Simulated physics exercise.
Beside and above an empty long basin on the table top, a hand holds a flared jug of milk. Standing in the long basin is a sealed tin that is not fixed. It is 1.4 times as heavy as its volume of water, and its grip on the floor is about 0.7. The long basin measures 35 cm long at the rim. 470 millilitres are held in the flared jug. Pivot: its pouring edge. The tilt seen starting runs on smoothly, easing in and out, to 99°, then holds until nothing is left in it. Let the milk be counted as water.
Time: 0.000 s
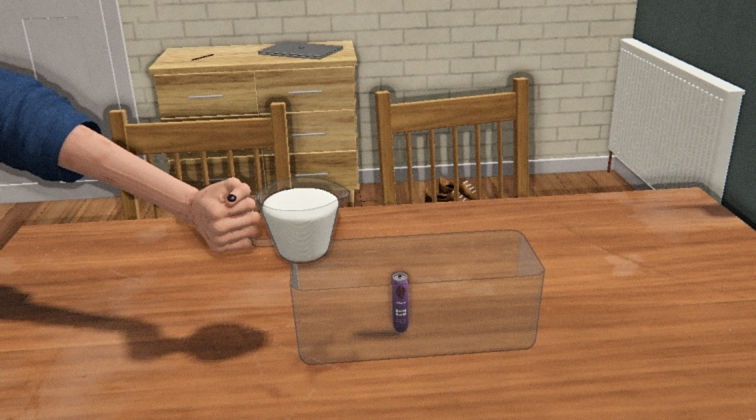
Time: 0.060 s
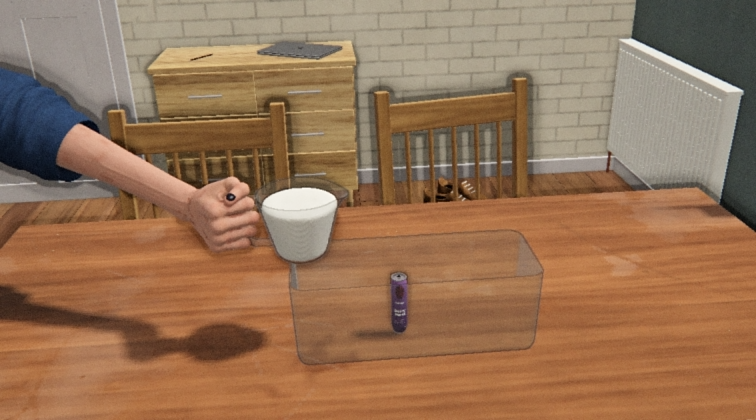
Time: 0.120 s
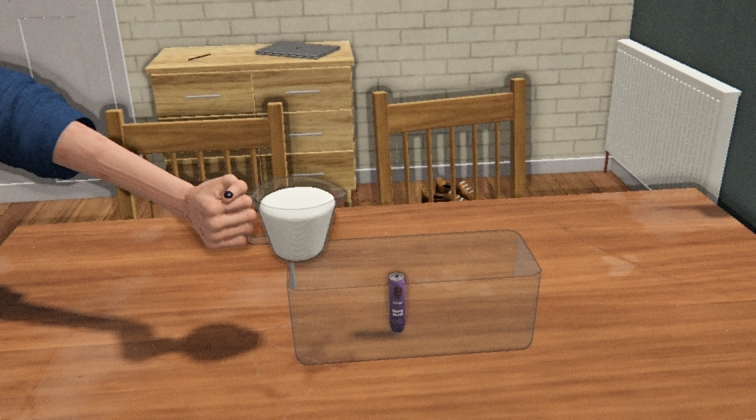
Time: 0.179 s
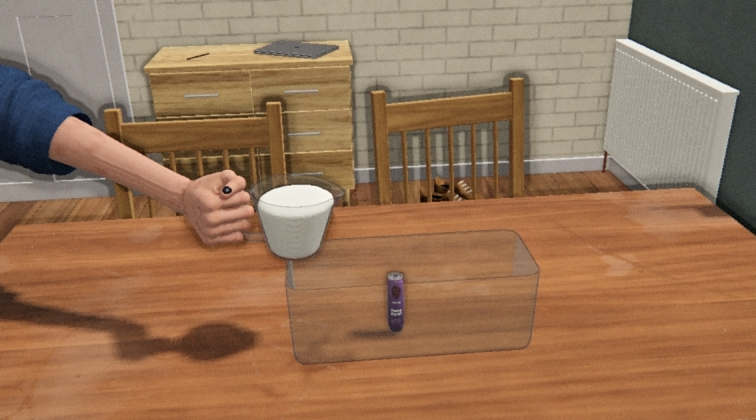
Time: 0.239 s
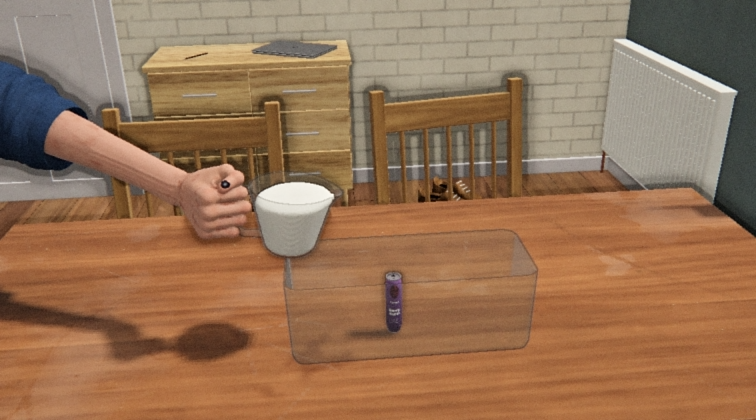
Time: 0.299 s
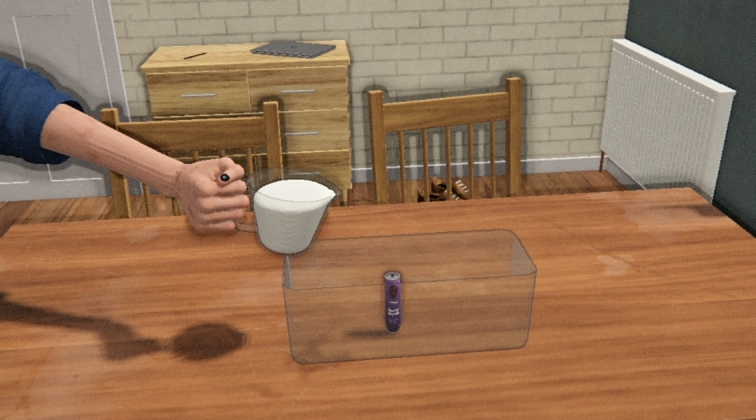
A hand holding a flared jug of milk kept it nearly still, then tilted it slightly to the right beside and above a clear long basin with a small purple tin on the wooden table.
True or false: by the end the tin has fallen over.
False.
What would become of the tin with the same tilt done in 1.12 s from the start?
The tin would stay balanced.
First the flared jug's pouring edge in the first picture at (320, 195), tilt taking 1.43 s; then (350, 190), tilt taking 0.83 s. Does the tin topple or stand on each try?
Try 1: Tipped over; try 2: Still standing.
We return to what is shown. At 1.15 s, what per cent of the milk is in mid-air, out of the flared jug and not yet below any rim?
Airborne share: Near 20 %.
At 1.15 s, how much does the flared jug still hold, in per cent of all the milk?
About 12 percent.
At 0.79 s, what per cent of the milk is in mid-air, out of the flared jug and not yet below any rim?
20 %.
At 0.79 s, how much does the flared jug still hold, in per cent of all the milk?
68 %.
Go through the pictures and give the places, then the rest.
In the first picture, tilt 0°; pouring edge (350, 192); surface from (262, 203) to (339, 199); the long basin's rim runs from (292, 267) to (533, 252); the tin's top is at (400, 279).
In the second picture, tilt 0°; pouring edge (349, 192); surface from (262, 203) to (338, 199).
In the third picture, tilt 2°; pouring edge (347, 192); surface from (260, 202) to (335, 197).
In the fourth picture, tilt 4°; pouring edge (346, 191); surface from (257, 200) to (334, 196).
In the fifth picture, tilt 7°; pouring edge (344, 191); surface from (255, 198) to (333, 193).
In the sixth picture, tilt 10°; pouring edge (343, 191); surface from (254, 195) to (334, 191).
After 0.79 s the tilt is 57° and 69 per cent is still to pour; the tin stands where it began.
After 1.15 s the tilt is 90° and 13 per cent is still to pour; the tin stands where it began.
After 1.52 s the tilt is 99° and 0 per cent is still to pour; the tin stands where it began.
After 1.93 s the tilt is 99° and 0 per cent is still to pour; the tin stands where it began.
In the end the tin stands where it began.
